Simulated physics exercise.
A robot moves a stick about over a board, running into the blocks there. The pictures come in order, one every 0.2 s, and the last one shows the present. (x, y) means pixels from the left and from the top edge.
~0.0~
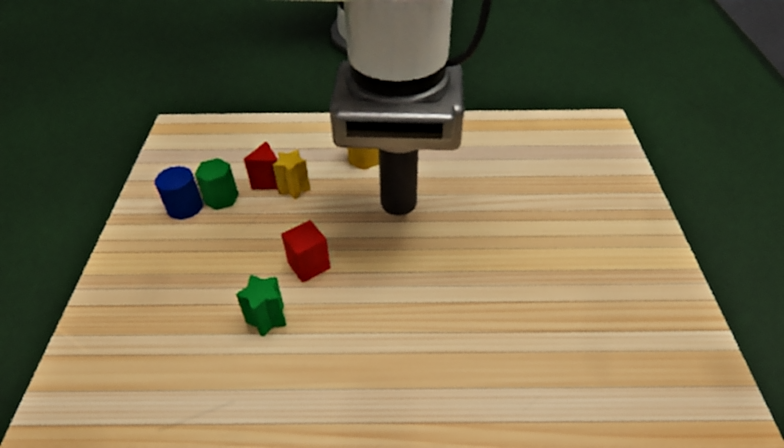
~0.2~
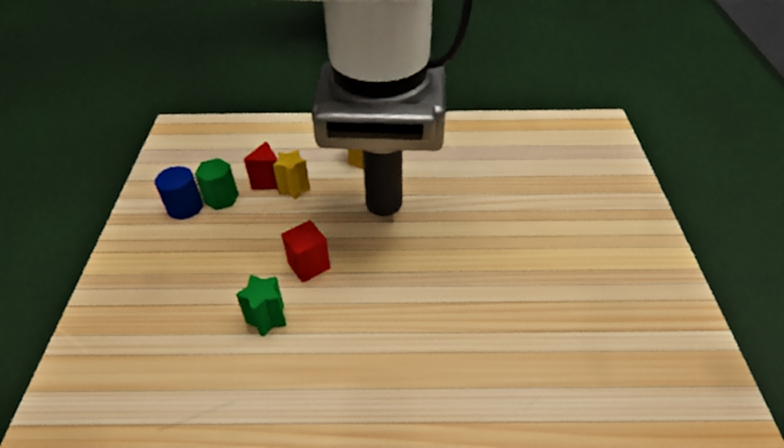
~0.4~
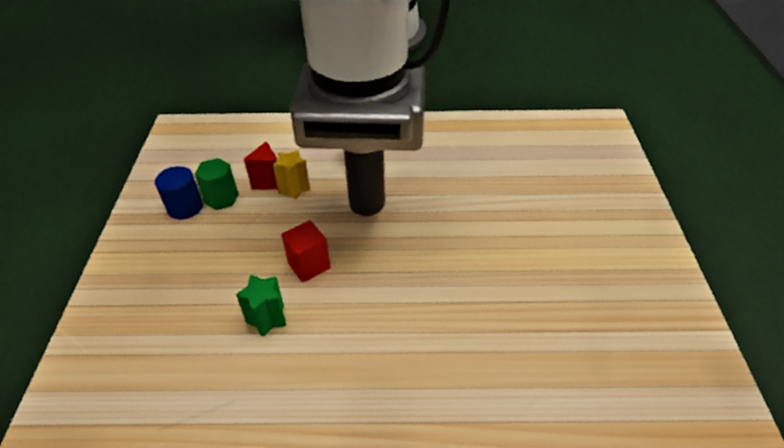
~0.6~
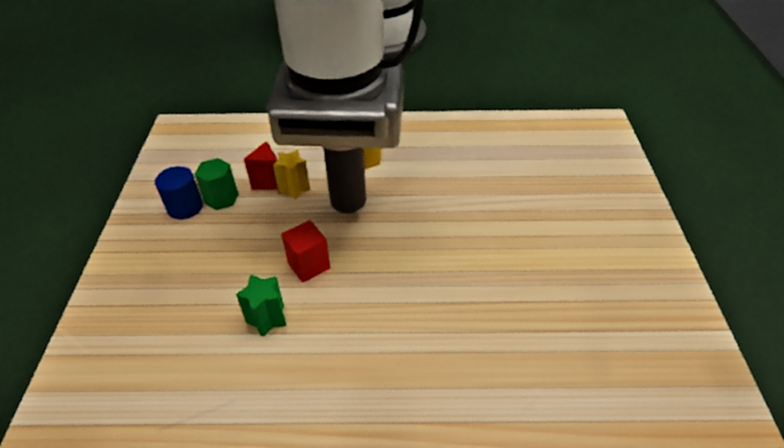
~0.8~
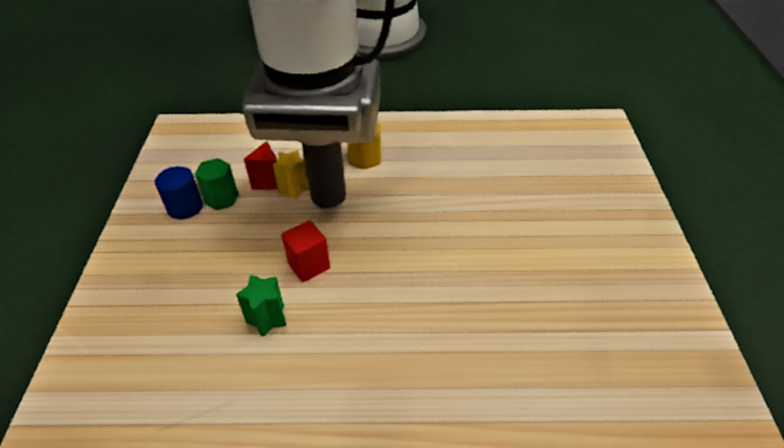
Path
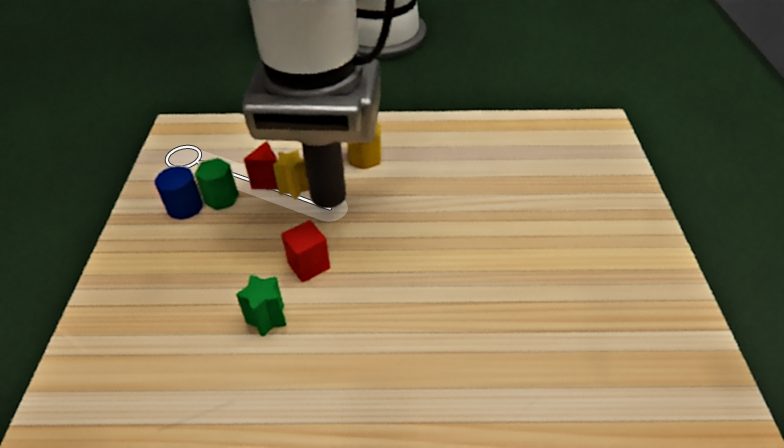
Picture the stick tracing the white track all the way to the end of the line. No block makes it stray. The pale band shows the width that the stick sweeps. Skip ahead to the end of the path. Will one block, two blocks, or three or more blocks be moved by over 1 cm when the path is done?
Number moved: 2.
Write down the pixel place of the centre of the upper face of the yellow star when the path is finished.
The centre of its top will be at (179, 111).
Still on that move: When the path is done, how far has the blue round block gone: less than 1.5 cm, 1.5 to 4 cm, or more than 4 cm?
That one ends up within 1.5 cm of where it is now.
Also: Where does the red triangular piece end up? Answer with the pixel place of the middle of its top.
The middle of its upper face should be somewhere near (177, 98).
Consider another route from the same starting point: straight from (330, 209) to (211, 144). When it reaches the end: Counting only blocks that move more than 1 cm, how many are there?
Displaced: Two.
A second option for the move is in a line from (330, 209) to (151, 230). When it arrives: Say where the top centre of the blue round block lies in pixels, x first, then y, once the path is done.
Around pixel (155, 173).
The line goes from (330, 209) directly to (184, 157).
What follows on the original path. One third of the way, stick at (275, 179); red triangular piece at (233, 139), turned 15° clockwise; yellow star at (255, 146).
Two thirds of the way, stick at (226, 162); red triangular piece at (195, 118), turned 30° clockwise; yellow star at (211, 129), turned 15° clockwise.
At the end, stick at (179, 146); blue round block unmoved; green hexagonal block unmoved; red triangular piece at (177, 98), turned 60° clockwise; yellow star at (179, 111), turned 45° clockwise.
